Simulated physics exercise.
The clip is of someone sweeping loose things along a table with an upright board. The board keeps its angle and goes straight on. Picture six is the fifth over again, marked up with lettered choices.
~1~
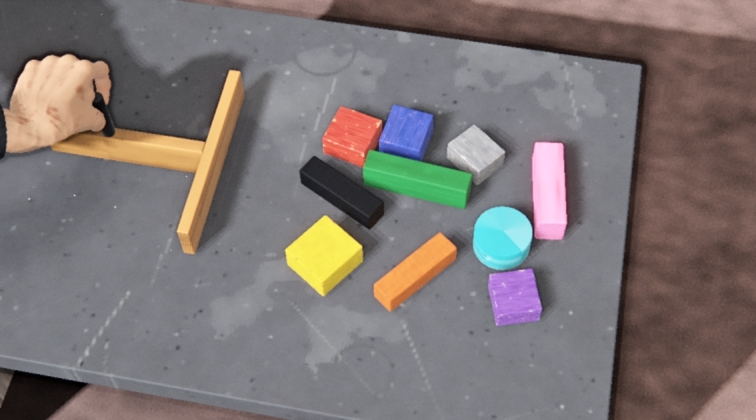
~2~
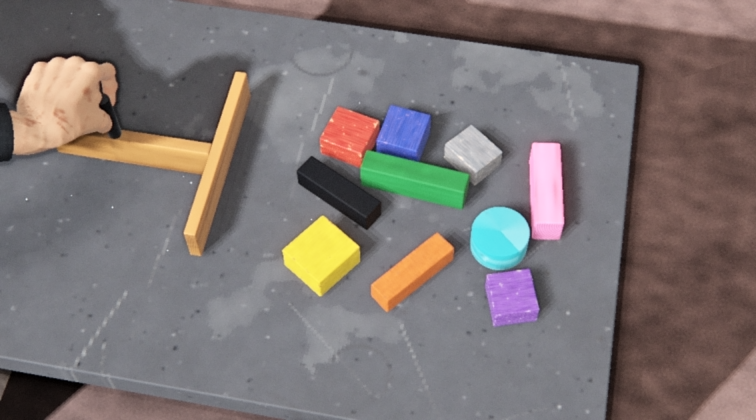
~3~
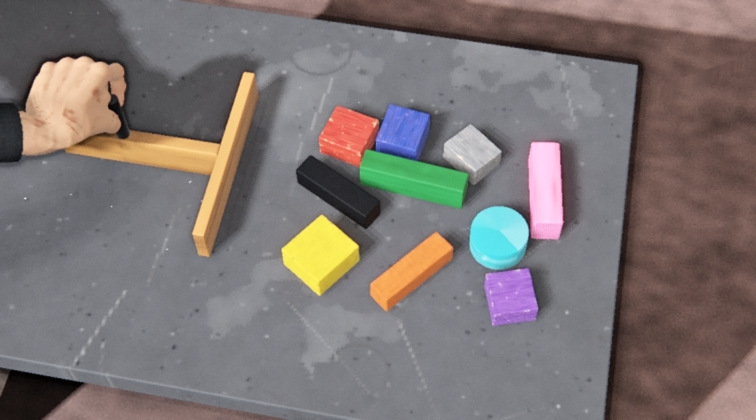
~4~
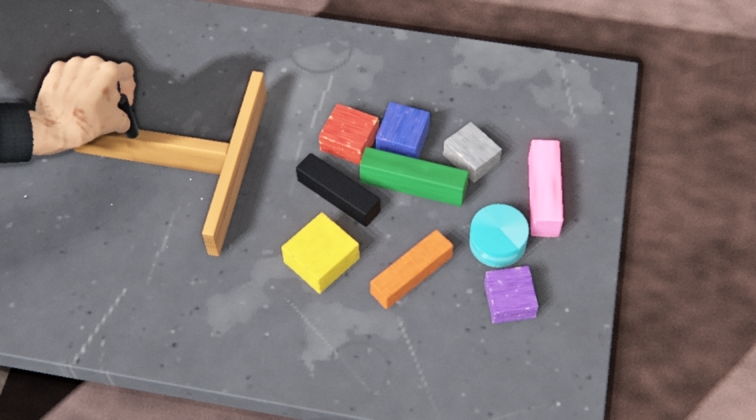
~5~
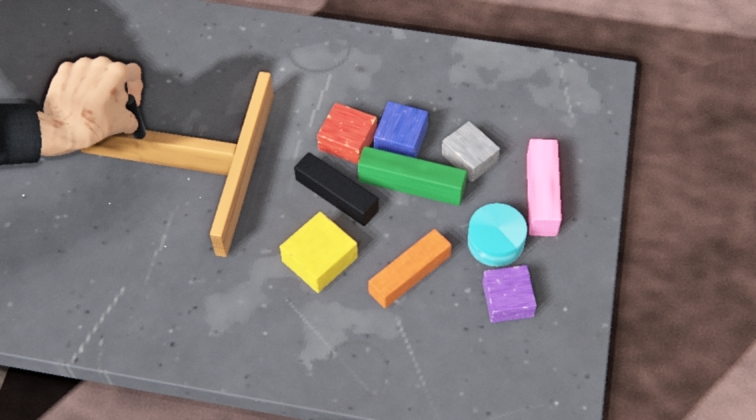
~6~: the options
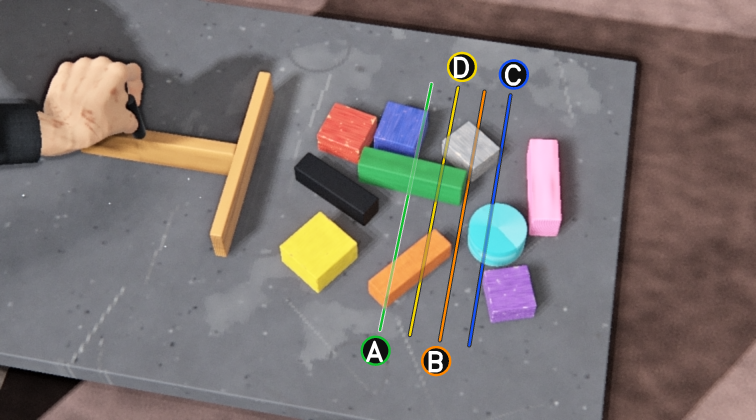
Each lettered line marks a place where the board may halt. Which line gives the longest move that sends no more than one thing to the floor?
No second one falls up to C.
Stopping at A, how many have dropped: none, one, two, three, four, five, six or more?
The count is none.
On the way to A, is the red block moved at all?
By then, yes.
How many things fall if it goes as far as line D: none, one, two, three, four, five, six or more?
The count is none.
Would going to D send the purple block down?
No.
On the marked copy, A at (407, 199); B at (464, 208); C at (491, 212); D at (435, 203).
Taking C. A third of the way, board (330, 164); blue block (417, 135); red block (372, 135).
Two thirds of the way, board (419, 178); pink stick (572, 191); grey block (550, 156).
When it is over, board (488, 189); pink stick (618, 212); grey block (615, 159); none fallen.
As for the rest, A is within the limit but short; B is within the limit but short; D is within the limit but short.
